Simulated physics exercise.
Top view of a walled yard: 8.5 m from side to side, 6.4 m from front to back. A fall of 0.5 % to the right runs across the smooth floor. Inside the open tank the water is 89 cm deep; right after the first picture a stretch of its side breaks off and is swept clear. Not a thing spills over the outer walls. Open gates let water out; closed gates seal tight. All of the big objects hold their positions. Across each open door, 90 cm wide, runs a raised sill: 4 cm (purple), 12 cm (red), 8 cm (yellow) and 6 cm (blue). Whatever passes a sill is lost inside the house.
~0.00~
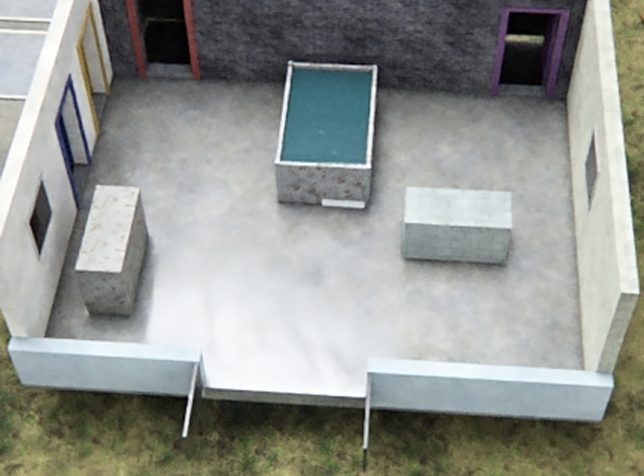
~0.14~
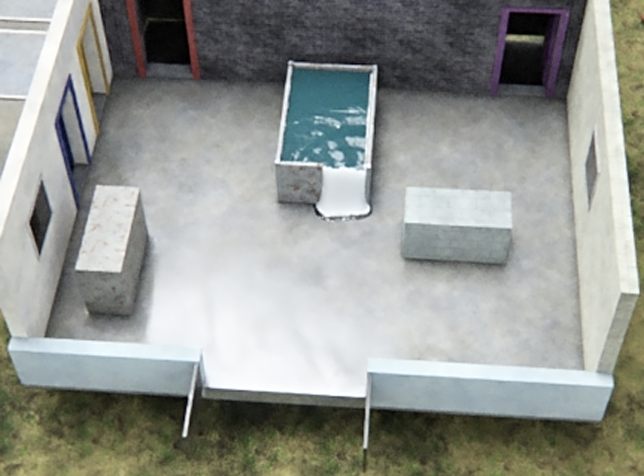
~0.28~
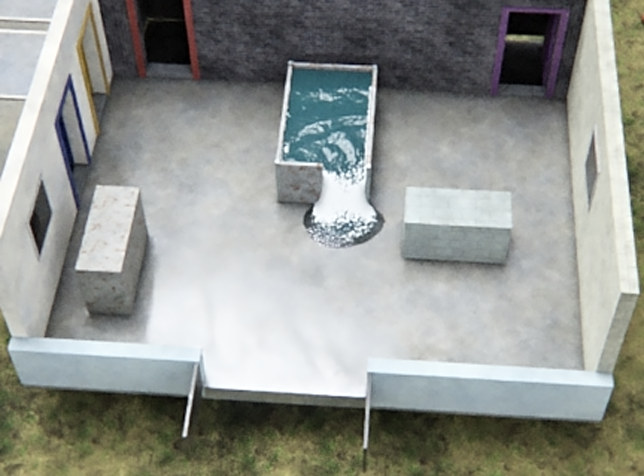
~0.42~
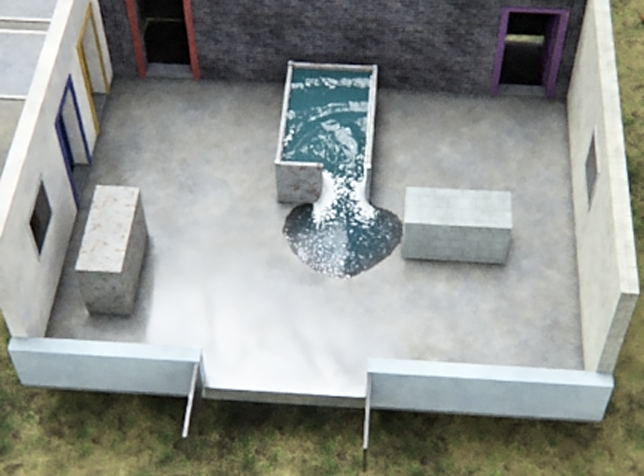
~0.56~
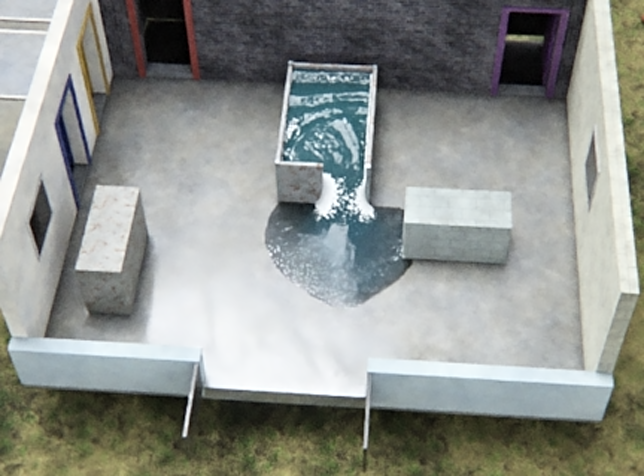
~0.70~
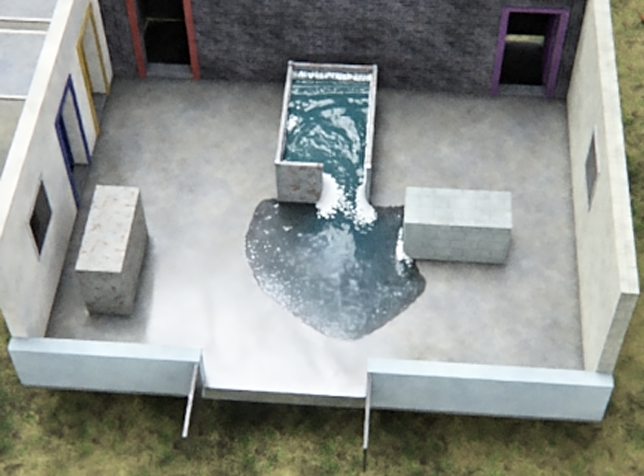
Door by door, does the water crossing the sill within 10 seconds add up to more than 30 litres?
Door by door: The purple door: Yes; the red door: No; the yellow door: No; the blue door: No.
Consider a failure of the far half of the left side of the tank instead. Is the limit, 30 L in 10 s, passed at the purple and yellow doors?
Lab note: Vs limit, purple door inside limit; yellow door limit exceeded.
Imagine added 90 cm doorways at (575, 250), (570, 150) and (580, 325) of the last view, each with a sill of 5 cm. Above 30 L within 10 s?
Check each in turn: The first fails, the second fails, the third succeeds.
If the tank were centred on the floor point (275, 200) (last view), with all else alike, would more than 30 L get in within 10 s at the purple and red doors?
Purple: Within limit; red: Within limit.
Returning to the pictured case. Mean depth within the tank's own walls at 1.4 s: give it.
Some 62 cm on average.
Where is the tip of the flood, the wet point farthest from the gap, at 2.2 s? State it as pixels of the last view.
I'd put it near pixel (585, 397) of the last picture.
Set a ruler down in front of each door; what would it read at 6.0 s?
In centimetres - purple: 8, red: 0, yellow: 0, blue: 1.
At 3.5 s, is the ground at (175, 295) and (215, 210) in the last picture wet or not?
I'd call them drenched and then spared.
After 1.4 s water covers 25 % of the floor and is deepest (46 cm) near (352, 210); purple door not reached, red door not reached, yellow door not reached, blue door not reached.
After 2.2 s water covers 30 % of the floor and is deepest (36 cm) near (352, 210); purple door not reached, red door not reached, yellow door not reached, blue door not reached.
After 3.5 s water covers 40 % of the floor and is deepest (28 cm) near (352, 210); purple door not reached, red door not reached, yellow door not reached, blue door not reached.
After 6.0 s water covers 60 % of the floor and is deepest (18 cm) near (573, 397); purple door 8 cm at the sill, 0 L in, red door not reached, yellow door not reached, blue door not reached.
After 10.0 s water covers 70 % of the floor and is deepest (10 cm) near (566, 108); purple door 9 cm at the sill, 62 L in, red door not reached, yellow door not reached, blue door 2 cm at the sill, 0 L in.
